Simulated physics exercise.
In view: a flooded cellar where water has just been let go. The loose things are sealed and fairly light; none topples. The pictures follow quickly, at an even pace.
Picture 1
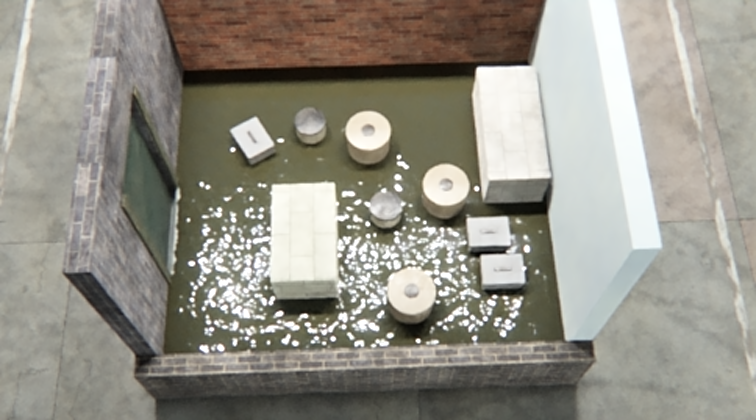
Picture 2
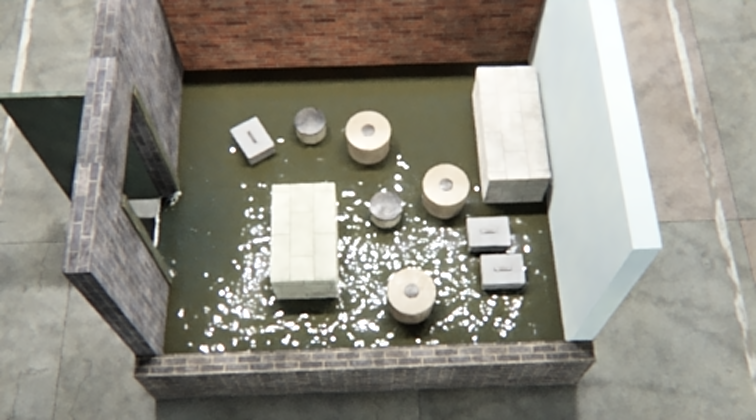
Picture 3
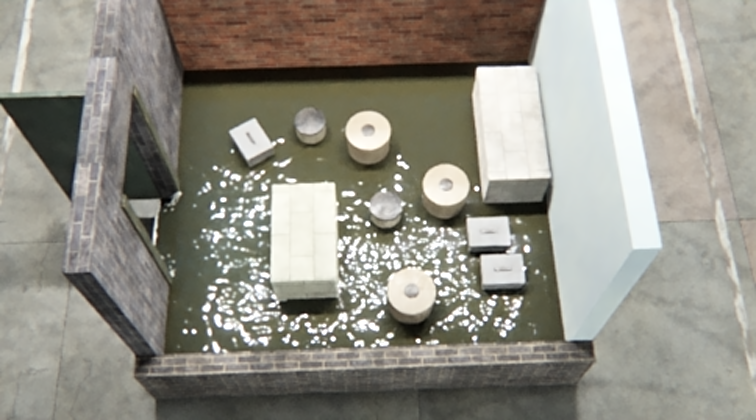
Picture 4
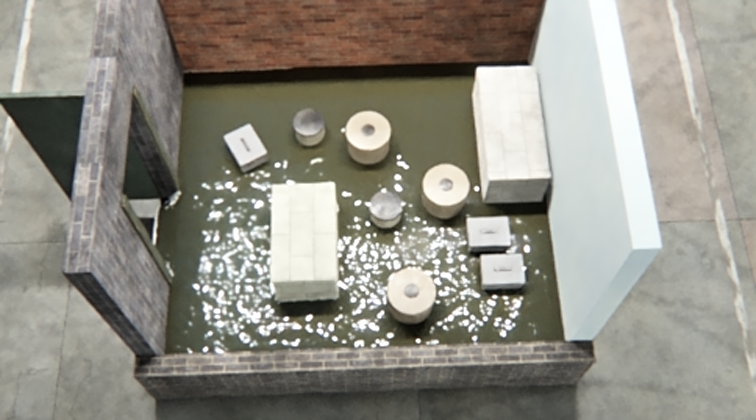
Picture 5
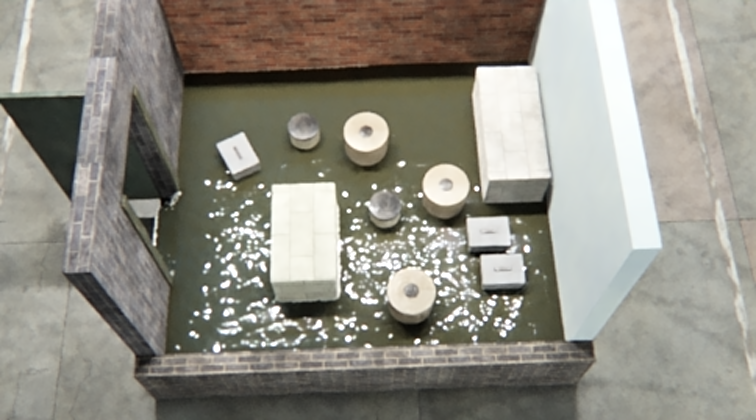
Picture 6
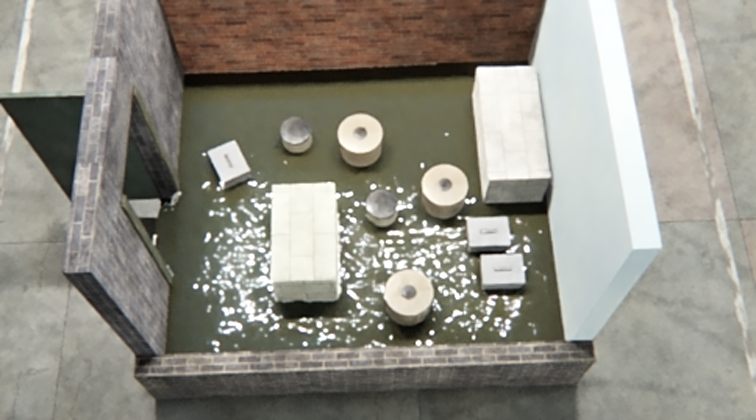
The video shows a walled room of murky water holding pale blocks, small boxes and round containers. A dark door in the left wall swings outward, then a small box and several round containers drift slightly left and toward the viewer.
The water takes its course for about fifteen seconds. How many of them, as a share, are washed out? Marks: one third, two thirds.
It is between one and two thirds.
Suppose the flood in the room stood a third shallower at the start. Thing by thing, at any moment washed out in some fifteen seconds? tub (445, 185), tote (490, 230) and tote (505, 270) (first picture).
In that order: No, still in, left behind.
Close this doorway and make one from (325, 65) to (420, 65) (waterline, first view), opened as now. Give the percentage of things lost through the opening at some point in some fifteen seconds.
Close to 80 %.
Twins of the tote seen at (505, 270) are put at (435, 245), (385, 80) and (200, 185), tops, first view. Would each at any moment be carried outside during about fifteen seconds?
As listed: Stays, kept in, out.
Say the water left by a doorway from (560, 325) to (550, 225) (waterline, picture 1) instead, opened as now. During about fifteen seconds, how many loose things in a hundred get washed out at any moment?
Near 90 in a hundred.
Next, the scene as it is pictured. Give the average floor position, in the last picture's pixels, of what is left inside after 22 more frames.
At about (335, 242).
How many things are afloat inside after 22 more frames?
It comes to 5.
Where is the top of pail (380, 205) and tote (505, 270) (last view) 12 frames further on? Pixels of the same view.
Roughly at (324, 172) and (474, 272).
A moment on, 0 of 8 are out; 8 afloat.
Next, 2 of 8 are out; 6 afloat.
Later, 3 of 8 are out; 5 afloat.
In the end, 5 of 8 are out; 3 afloat.
